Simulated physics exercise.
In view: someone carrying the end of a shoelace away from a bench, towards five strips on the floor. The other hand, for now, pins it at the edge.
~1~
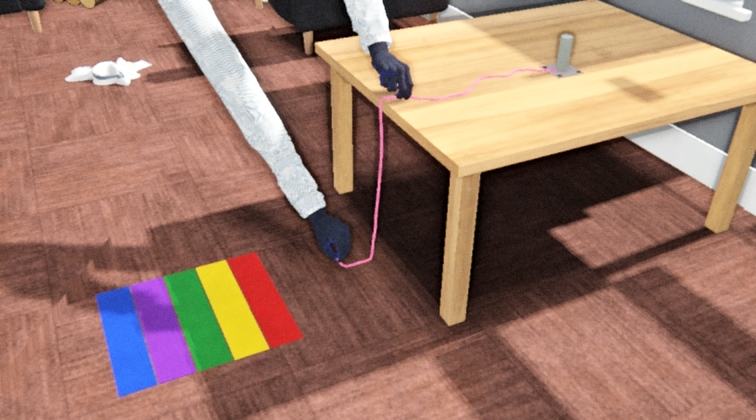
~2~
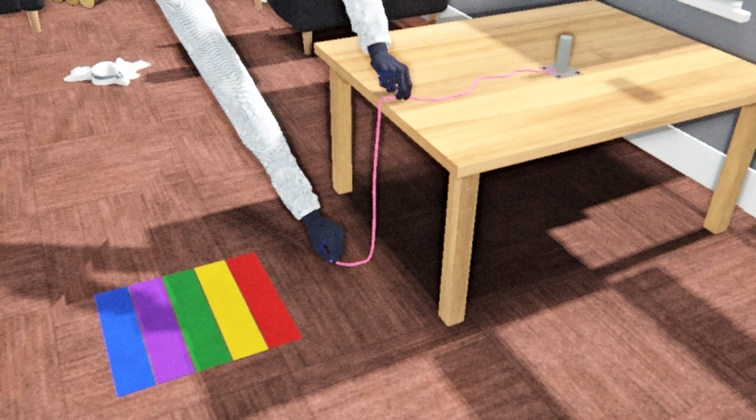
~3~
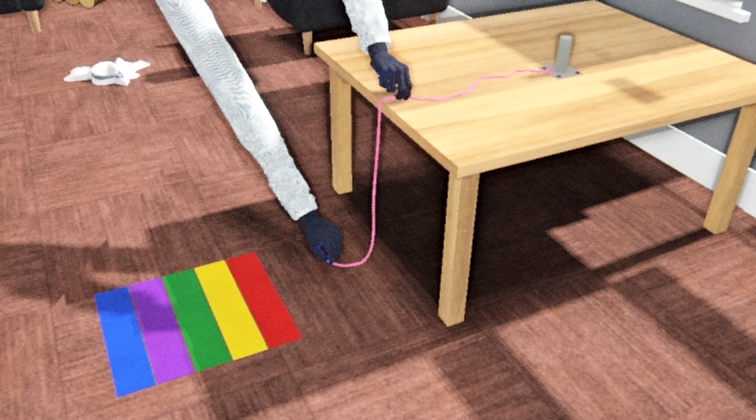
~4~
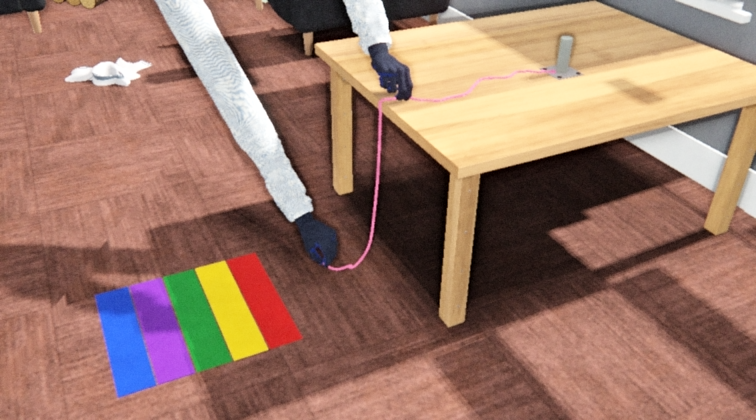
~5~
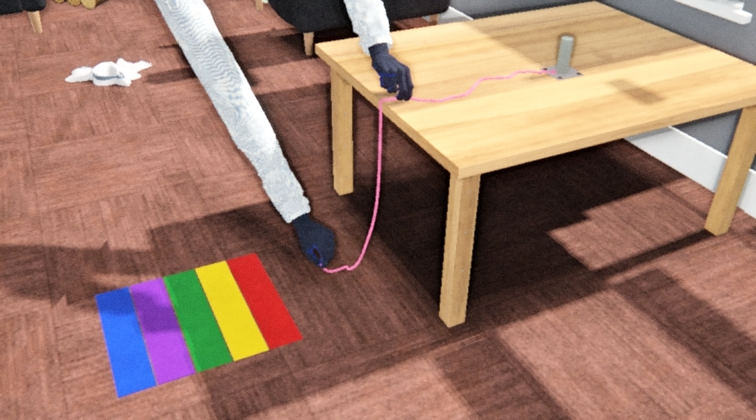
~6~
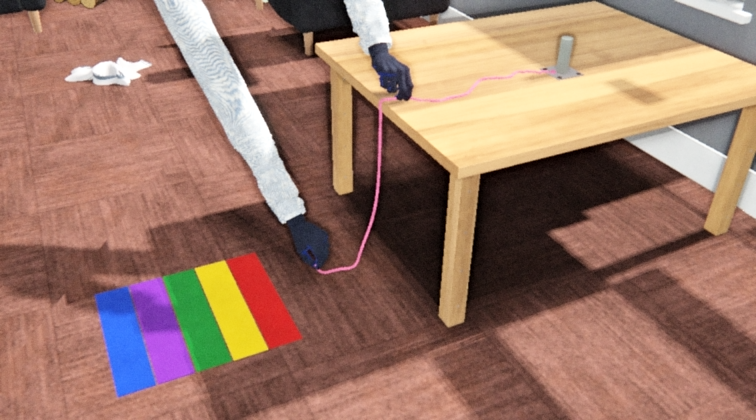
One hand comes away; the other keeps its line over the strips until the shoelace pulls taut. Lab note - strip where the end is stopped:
Green strip.
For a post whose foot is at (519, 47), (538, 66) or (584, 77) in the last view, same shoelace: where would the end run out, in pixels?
Respectively (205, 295), (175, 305) and (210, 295).
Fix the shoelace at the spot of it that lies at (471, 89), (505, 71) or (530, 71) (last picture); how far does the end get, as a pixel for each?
In that order: (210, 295), (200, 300) and (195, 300).
Soon after, end near (242, 286); over red.
After that, end near (210, 295); over yellow.
At the stop, end near (189, 301); over green. The end stops over the green strip.
